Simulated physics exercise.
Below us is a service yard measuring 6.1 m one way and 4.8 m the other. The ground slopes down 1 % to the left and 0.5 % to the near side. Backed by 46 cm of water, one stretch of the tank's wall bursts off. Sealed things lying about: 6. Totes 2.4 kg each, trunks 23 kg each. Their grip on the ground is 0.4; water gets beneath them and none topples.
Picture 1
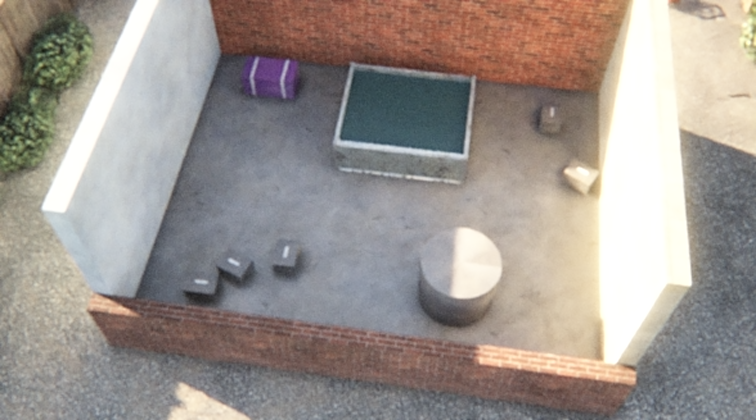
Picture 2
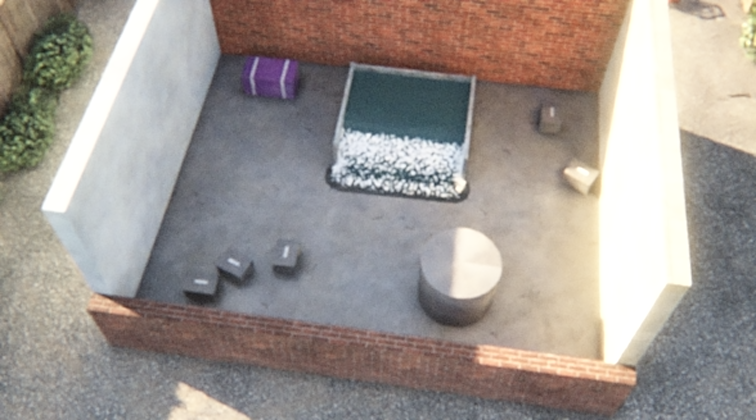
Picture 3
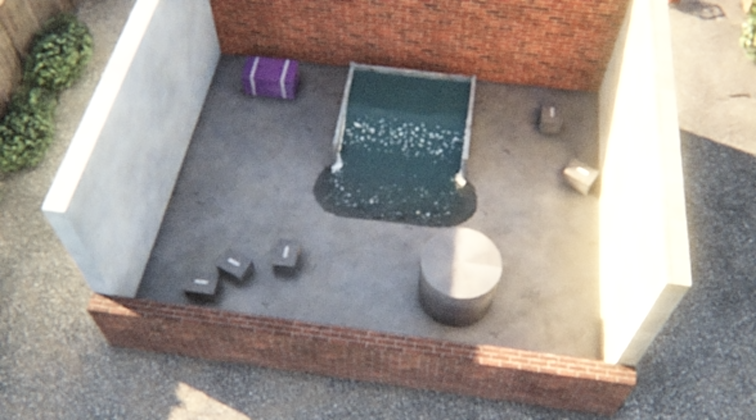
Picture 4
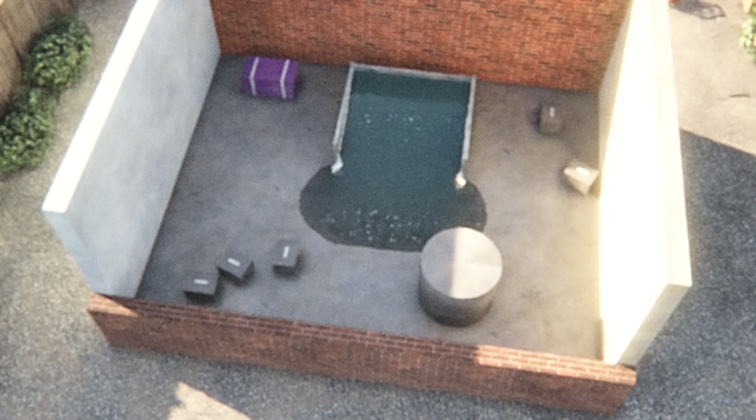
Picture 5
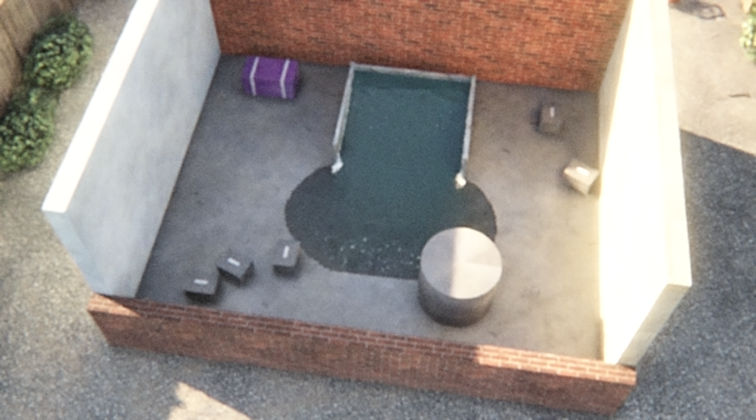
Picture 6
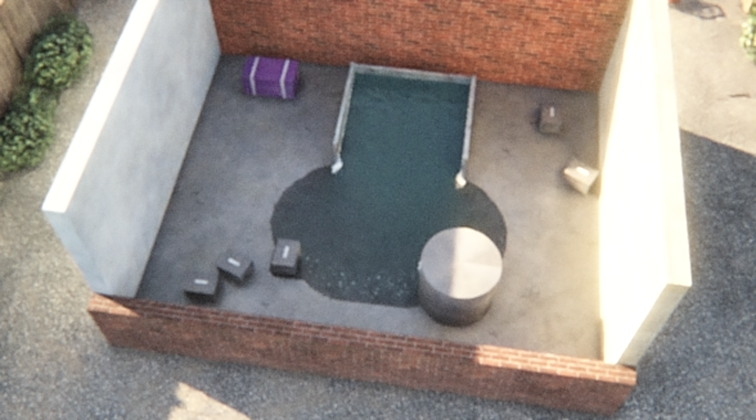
In the video, the near wall of a water tank in a walled yard gives way, and foaming water pours out, spreading in a dark pool around a grey cylinder and one small box, while the purple trunk stays still.
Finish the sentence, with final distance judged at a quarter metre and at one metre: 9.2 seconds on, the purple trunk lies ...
A little way from its start.
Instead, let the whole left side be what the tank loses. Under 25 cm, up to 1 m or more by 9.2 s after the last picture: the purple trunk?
From there, the purple trunk gets swept far.
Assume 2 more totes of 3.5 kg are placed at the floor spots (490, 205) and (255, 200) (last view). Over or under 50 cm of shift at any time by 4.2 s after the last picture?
Respectively: Inside the limit and inside the limit.
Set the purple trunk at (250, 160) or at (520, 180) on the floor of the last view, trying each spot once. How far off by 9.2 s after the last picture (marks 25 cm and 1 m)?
One after the other: It slips a moderate way, and then it stays more or less still.
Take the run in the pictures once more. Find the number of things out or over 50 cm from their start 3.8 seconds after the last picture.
I count 3.
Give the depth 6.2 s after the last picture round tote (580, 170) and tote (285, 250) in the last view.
Close to 3 and 7 centimetres.
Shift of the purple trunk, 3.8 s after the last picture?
Around 0 cm from the start by that time.
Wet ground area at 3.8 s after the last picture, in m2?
Somewhere around 22 m2, roughly.
Then, 1.2 s after the last picture the purple trunk is near (270, 69), 0.0 m from its start, aground; 2 afloat.
Then, 3.8 s after the last picture the purple trunk is near (270, 69), 0.0 m from its start, aground; 2 afloat.
Then, 6.2 s after the last picture the purple trunk is near (298, 56), 0.5 m from its start, afloat; 6 afloat.
Then, 9.2 s after the last picture the purple trunk is near (310, 57), 0.7 m from its start, afloat; 6 afloat.
